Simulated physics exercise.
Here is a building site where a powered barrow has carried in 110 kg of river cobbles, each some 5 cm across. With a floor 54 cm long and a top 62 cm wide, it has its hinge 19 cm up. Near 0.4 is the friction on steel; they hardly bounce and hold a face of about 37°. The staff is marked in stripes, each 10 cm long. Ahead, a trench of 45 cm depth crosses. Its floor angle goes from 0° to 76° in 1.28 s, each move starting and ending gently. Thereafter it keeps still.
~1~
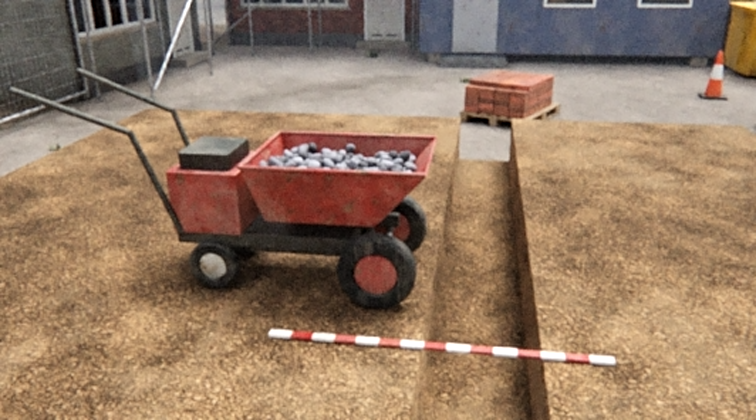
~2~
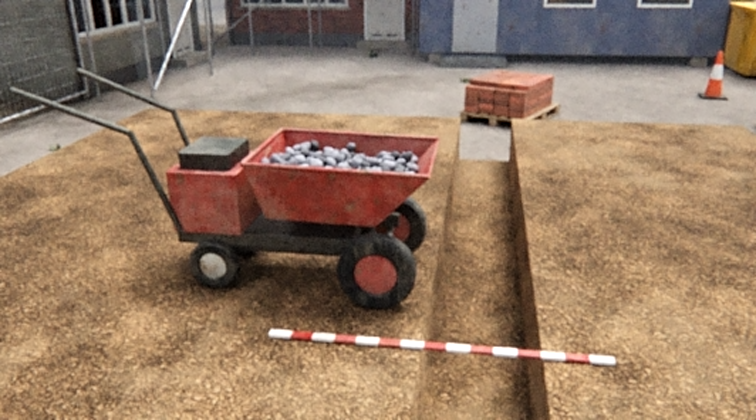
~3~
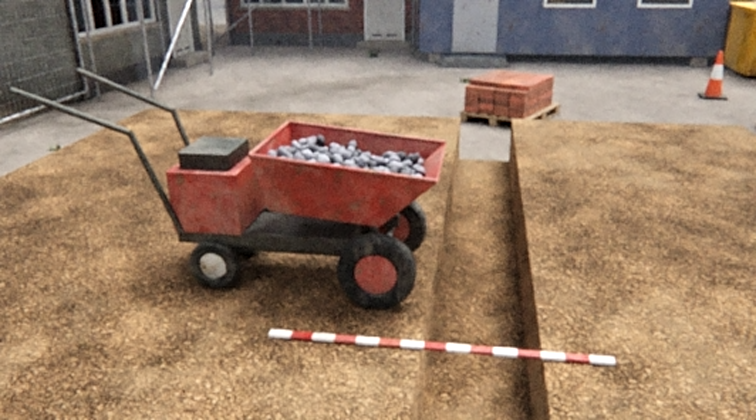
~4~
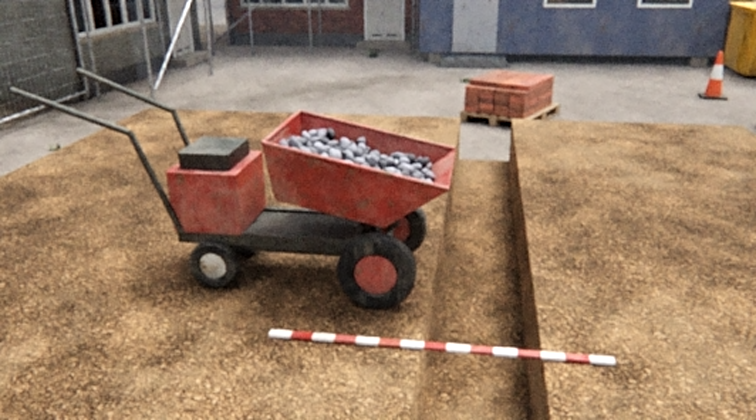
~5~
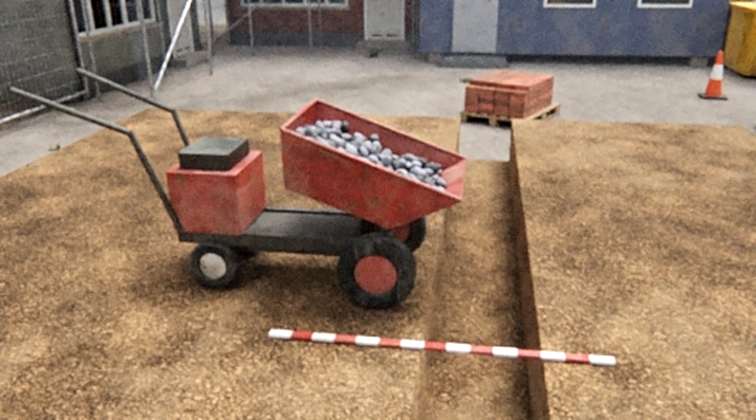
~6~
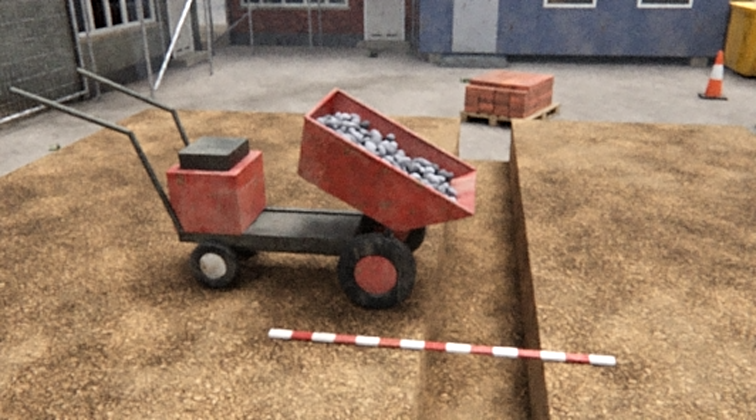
A red powered barrow stands still while its tray of grey stones tilts steeply rightward.
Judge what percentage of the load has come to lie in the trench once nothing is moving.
Roughly 74 in every hundred.
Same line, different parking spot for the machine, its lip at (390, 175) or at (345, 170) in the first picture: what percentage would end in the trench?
The first gives about 100 percent and the second about 100 percent.
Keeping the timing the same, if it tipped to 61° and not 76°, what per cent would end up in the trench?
I'd guess some 70 in a hundred.
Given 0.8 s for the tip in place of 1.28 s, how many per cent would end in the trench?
Something close to 65 per cent.
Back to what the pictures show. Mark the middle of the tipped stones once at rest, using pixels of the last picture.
Their middle lands near (510, 352).
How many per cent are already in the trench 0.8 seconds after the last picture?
By then, around 40 percent.
Then, 0.4 s after the last picture the floor is at 64°, 100 % in the tray; the foremost stones are at (499, 240).
Then, 0.8 s after the last picture the floor is at 76°, 42 % in the tray, 42 % in the trench, 16 % past the trench; the foremost stones are at (605, 297).
Then, 1.2 s after the last picture the floor is at 76°, 8 % in the tray, 66 % in the trench, 26 % past the trench; the foremost stones are at (682, 311).
Then, 3.1 s after the last picture the floor is at 76°, 0 % in the tray, 74 % in the trench, 26 % past the trench; the foremost stones are at (732, 325).
